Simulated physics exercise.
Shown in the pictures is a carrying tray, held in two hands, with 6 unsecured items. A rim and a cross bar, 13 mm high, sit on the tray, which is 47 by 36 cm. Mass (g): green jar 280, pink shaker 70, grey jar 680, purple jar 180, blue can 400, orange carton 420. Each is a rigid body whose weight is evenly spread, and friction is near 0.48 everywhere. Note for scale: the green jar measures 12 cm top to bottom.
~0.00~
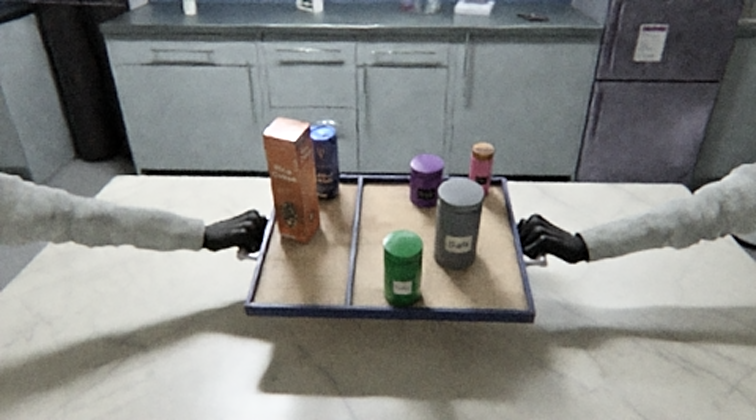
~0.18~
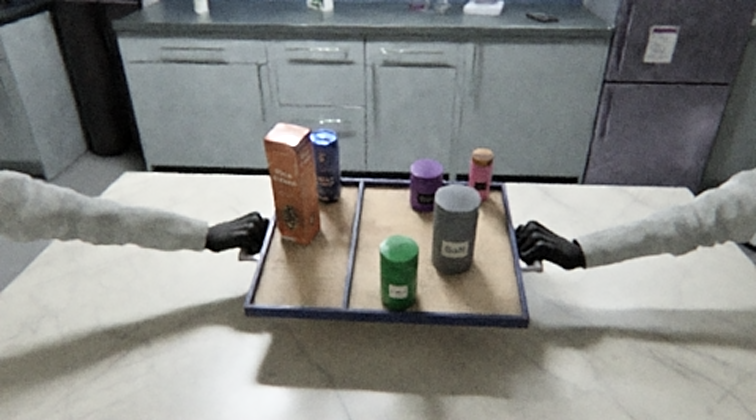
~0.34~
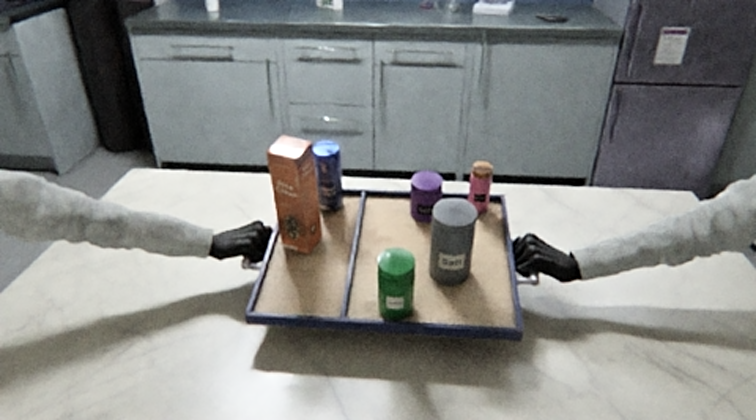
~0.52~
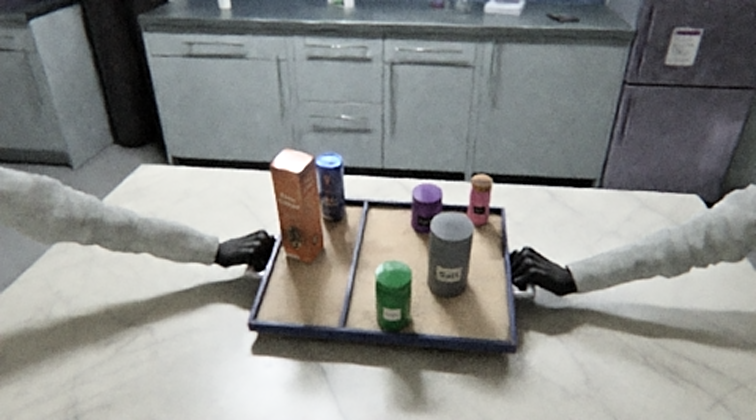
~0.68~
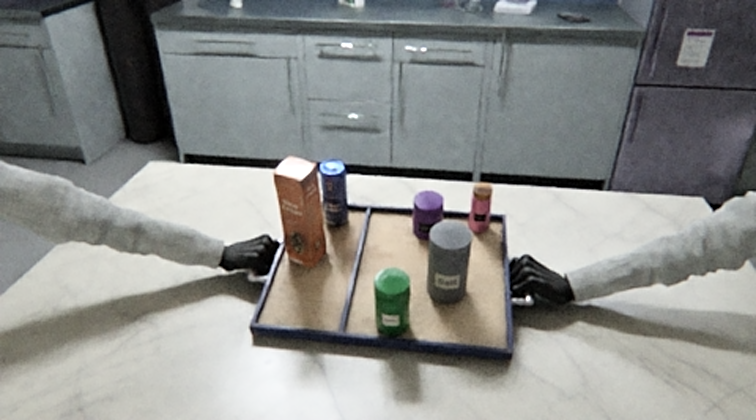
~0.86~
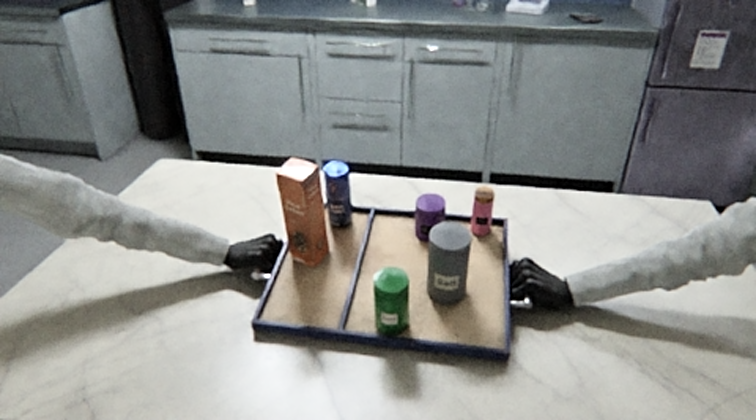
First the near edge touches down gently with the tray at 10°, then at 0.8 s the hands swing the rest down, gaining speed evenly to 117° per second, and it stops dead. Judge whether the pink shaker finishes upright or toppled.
It will keep its balance.
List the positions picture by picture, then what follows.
The first frame shows near edge 8 cm above the table; pink shaker (481, 171); green jar (403, 269).
The second frame shows near edge 7 cm above the table; purple jar (426, 186); blue can (326, 168).
The third frame shows near edge 5 cm above the table; orange carton (296, 197); green jar (396, 285).
The fourth frame shows near edge 2 cm above the table; grey jar (449, 256); purple jar (427, 208).
The fifth frame shows near edge on the table, tray at 10°; blue can (335, 195); orange carton (302, 215).
The sixth frame shows near edge on the table, tray at 9°; pink shaker (482, 211); green jar (392, 301).
Around 1.06 s, tray flat on the table; pink shaker tipped 15° against what carries it near (480, 223); blue can tipped 10° against what carries it.
Around 1.46 s, tray flat on the table; orange carton tipped 3° against what carries it; blue can tipped 3° against what carries it.
Around 2.16 s, tray flat on the table; orange carton tipped 4° against what carries it.
Finally (3.2 s), all 6 still in place (within 5 cm). In the last view, pink shaker near (480, 227).
